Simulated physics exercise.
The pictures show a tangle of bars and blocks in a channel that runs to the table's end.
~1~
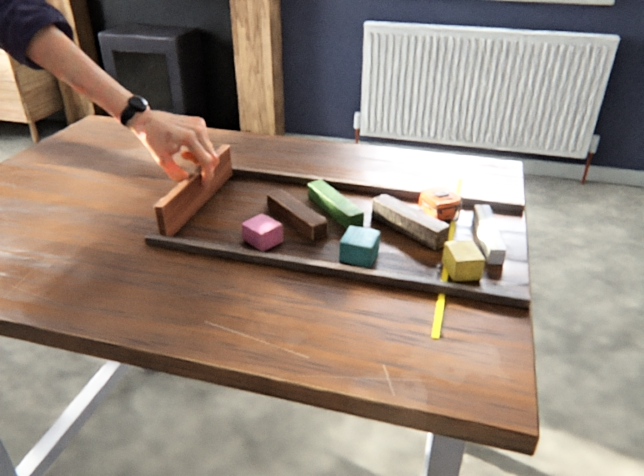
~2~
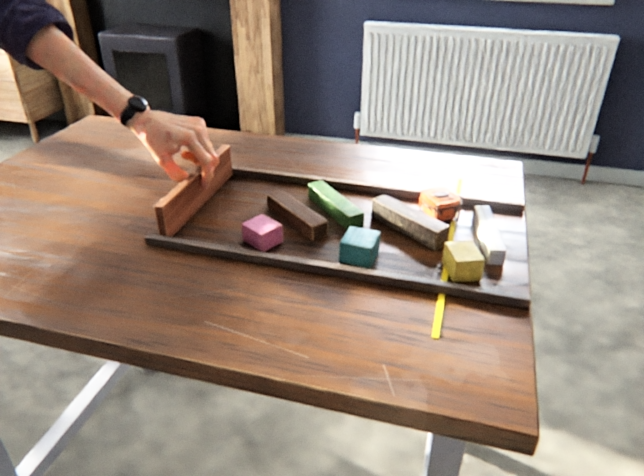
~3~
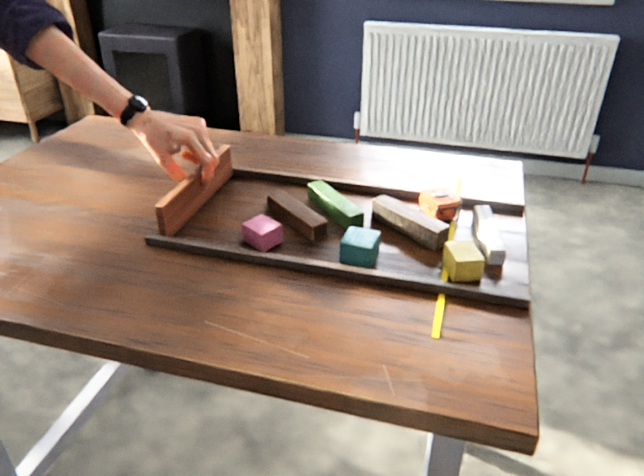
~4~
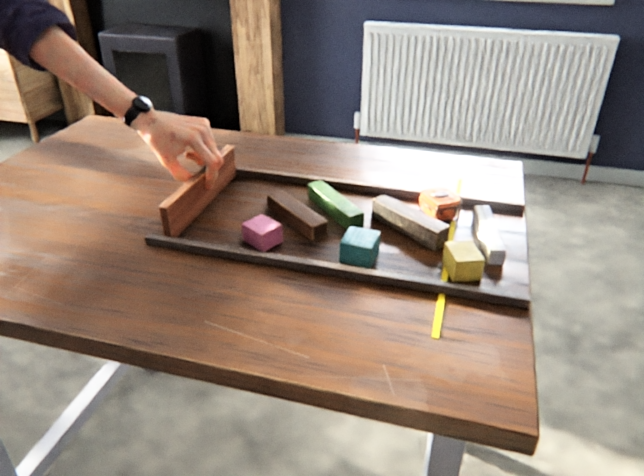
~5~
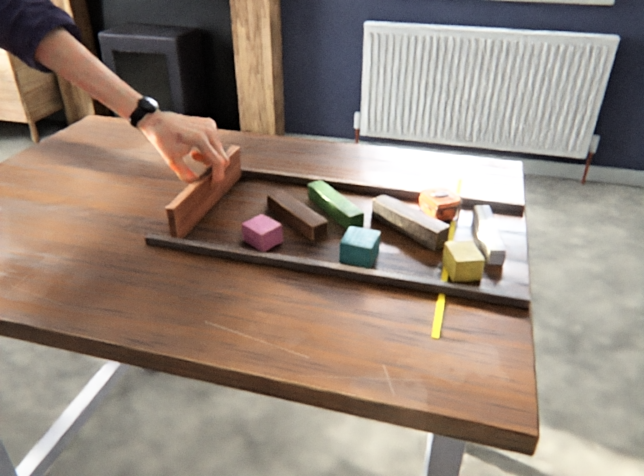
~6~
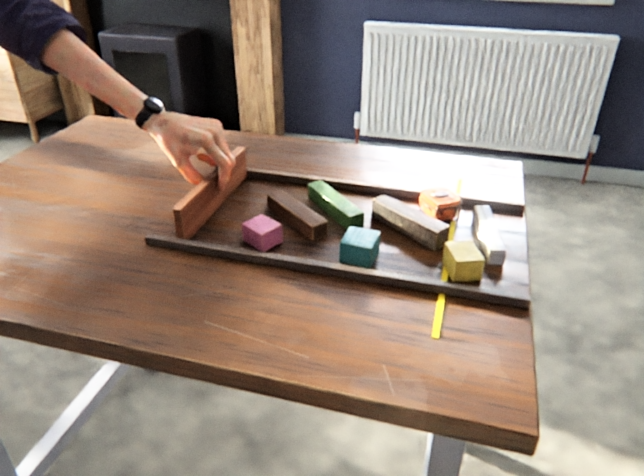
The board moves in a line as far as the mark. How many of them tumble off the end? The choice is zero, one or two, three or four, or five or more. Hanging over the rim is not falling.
Outcome: The number that fall off is one or two.
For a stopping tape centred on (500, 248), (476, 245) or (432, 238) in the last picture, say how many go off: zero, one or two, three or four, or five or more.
Taking them in turn, five or more; 3 or 4; none at all.
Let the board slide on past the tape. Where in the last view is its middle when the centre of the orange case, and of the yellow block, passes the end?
At (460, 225) for the orange case; at (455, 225) for the yellow block.
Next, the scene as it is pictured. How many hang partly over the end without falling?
The number is 3.
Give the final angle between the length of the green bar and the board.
Some 30 degrees.
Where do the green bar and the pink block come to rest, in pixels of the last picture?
The green bar stops around (482, 221); the pink block around (464, 260).
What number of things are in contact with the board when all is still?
The number is 3.
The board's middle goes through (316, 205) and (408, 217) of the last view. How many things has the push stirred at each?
By then 4, and 8.
A little later, none off yet; white stick at rest near (488, 233); yellow block at rest near (463, 261); orange case at rest near (440, 205).
When it is over, the number that fall off is one or two; down, white stick.
